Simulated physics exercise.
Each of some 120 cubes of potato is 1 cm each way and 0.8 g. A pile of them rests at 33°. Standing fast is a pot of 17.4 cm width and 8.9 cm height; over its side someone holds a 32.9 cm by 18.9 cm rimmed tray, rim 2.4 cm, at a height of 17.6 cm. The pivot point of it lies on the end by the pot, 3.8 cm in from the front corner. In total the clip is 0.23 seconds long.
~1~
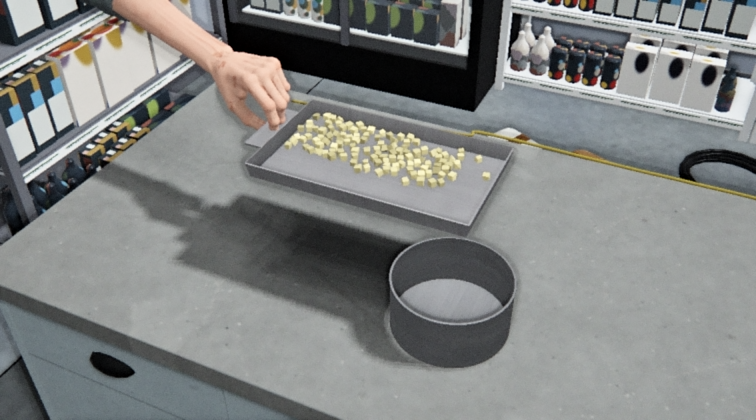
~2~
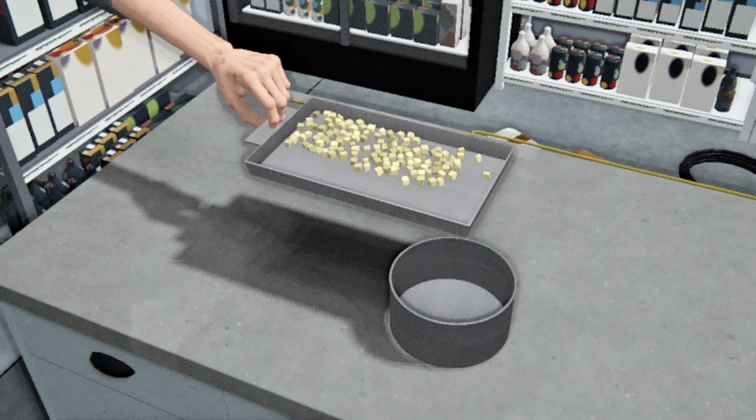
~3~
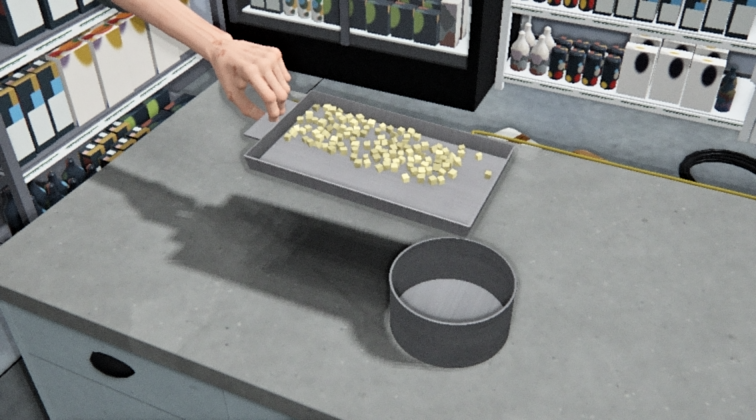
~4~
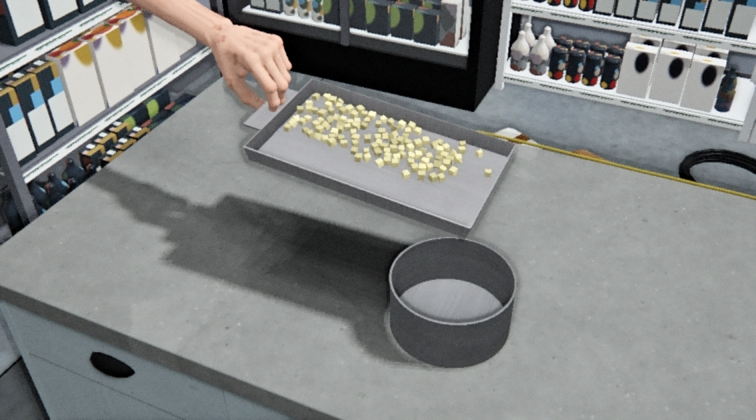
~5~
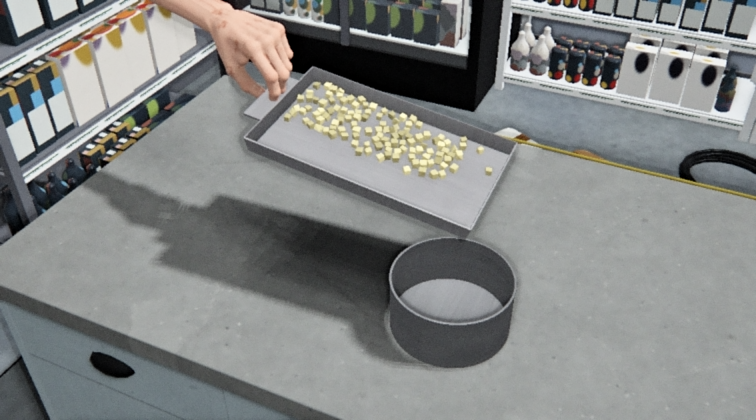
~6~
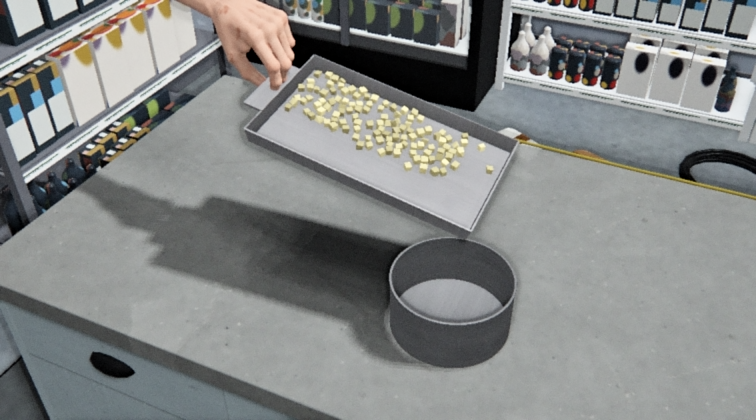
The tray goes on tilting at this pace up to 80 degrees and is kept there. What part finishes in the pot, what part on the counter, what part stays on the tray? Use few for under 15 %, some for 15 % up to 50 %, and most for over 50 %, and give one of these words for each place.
Pot: Some, counter: Some, left on the tray: Some.
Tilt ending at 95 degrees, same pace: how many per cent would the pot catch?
In that case some 55 per cent.
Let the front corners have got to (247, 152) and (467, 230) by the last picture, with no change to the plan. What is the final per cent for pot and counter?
Pot: 20, counter: 35.
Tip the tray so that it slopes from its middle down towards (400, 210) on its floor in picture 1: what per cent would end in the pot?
Roughly 60 percent of them.
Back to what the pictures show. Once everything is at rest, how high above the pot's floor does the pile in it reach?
It stands at some 1.0 cm.
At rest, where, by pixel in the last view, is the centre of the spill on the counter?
(600, 415), about.
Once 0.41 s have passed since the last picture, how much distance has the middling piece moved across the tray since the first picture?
By then it sits near 4 cm from where it began.
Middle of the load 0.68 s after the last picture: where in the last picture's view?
Approx. (479, 216).
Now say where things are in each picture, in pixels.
The first frame shows tray tilt 0 degrees, front corners at (249, 162) and (467, 222); middle of the pieces at (377, 150); pot at (453, 278).
The second frame shows tray tilt 1 degrees, front corners at (249, 160) and (467, 223); middle of the pieces at (377, 149).
The third frame shows tray tilt 3 degrees, front corners at (249, 155) and (467, 223); middle of the pieces at (377, 145).
The fourth frame shows tray tilt 6 degrees, front corners at (248, 146) and (468, 225), lowest corner right front; middle of the pieces at (378, 138).
The fifth frame shows tray tilt 10 degrees, front corners at (248, 137) and (469, 226), lowest corner right front; middle of the pieces at (378, 132).
The sixth frame shows tray tilt 14 degrees, front corners at (249, 128) and (469, 227), lowest corner right front; middle of the pieces at (380, 125); pot at (453, 278).
Then, 0.41 s after the last picture, tilt 45 degrees; the tray holds 100 %, the pot 0 %.
Then, 0.68 s after the last picture, tilt 67 degrees; the tray holds 85 %, the pot 0 %.
Then, 1.06 s after the last picture, tilt 80 degrees; the tray holds 35 %, the pot 25 %.
In the end, pot 30 %, counter 40 %, tray 30 %.
